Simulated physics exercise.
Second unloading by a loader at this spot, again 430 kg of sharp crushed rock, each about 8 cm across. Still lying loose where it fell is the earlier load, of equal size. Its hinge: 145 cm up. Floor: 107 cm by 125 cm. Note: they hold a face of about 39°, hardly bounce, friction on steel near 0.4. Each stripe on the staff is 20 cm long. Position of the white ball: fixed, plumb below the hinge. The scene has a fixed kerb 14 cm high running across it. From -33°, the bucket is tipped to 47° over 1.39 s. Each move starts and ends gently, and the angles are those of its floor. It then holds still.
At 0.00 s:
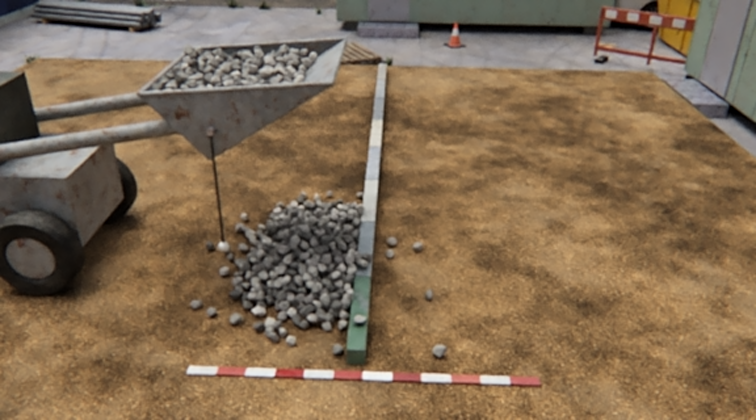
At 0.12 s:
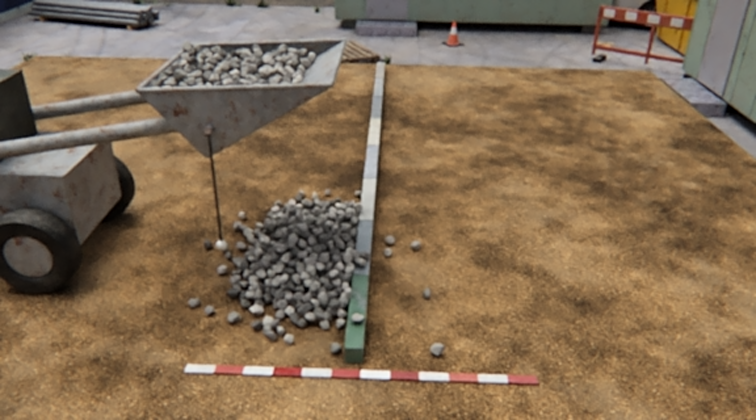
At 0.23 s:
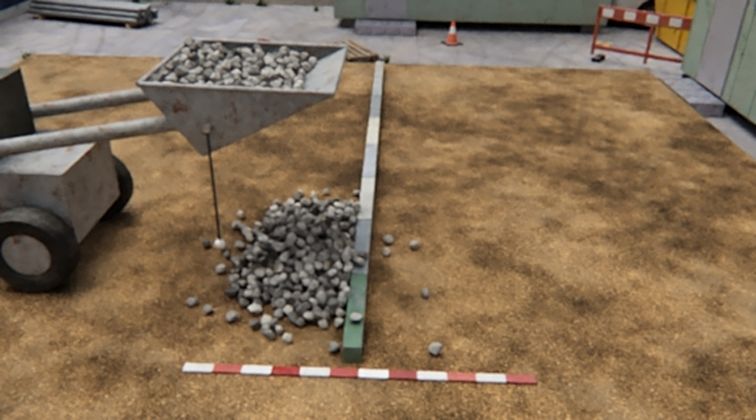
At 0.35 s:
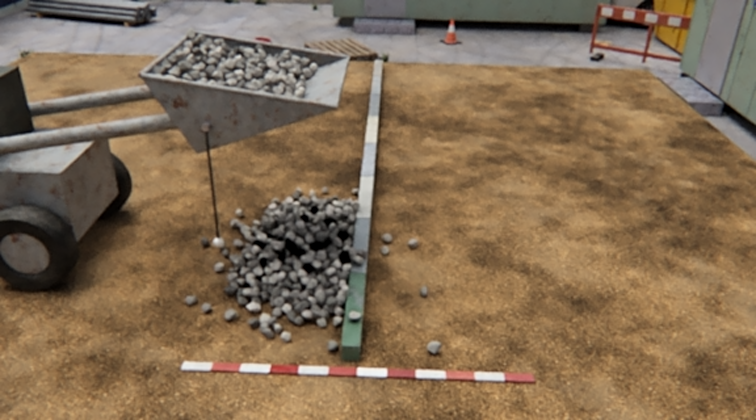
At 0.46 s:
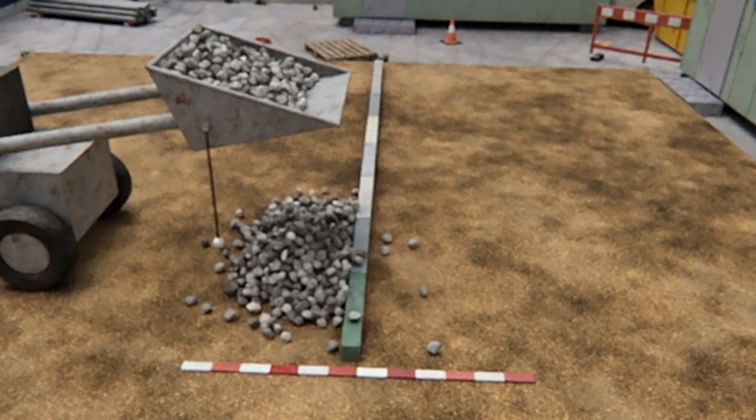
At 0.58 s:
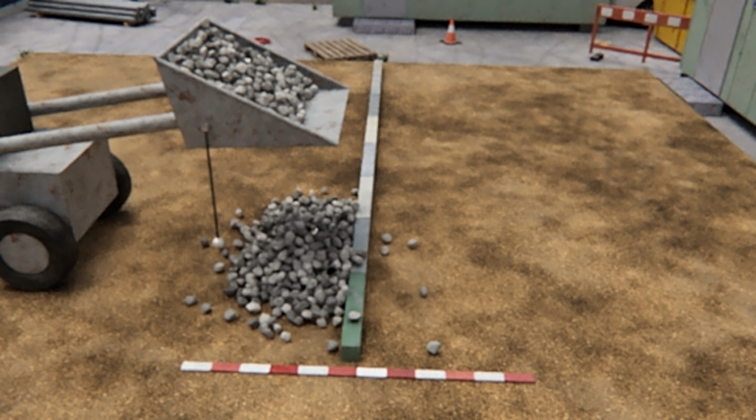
A grey loader bucket full of grey stones tilting steadily downward to the right above a loose stone pile beside a low kerb.
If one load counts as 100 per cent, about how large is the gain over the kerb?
Around 45 per cent.
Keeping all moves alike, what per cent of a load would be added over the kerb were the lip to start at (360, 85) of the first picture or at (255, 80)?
Some 65 percent first and 0 percent second.
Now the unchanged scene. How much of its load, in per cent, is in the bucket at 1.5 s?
Around 55 per cent of the load is still inside.
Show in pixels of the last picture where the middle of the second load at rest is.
In the last view, about pixel (358, 242).
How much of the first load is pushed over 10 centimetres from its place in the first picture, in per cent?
About 0 %.
After 1.0 s the floor is at 34°; in per cent of one load, 100 in the bucket, 99 on this side of the kerb, 1 over the kerb; the foremost stones are at (389, 272).
After 1.5 s the floor is at 47°; in per cent of one load, 53 in the bucket, 146 on this side of the kerb, 1 over the kerb; the foremost stones are at (389, 272).
After 1.8 s the floor is at 47°; in per cent of one load, 4 in the bucket, 173 on this side of the kerb, 22 over the kerb; the foremost stones are at (434, 268).
After 4.6 s the floor is at 47°; in per cent of one load, 0 in the bucket, 154 on this side of the kerb, 46 over the kerb; the foremost stones are at (512, 257). Net gain over the kerb, 45.
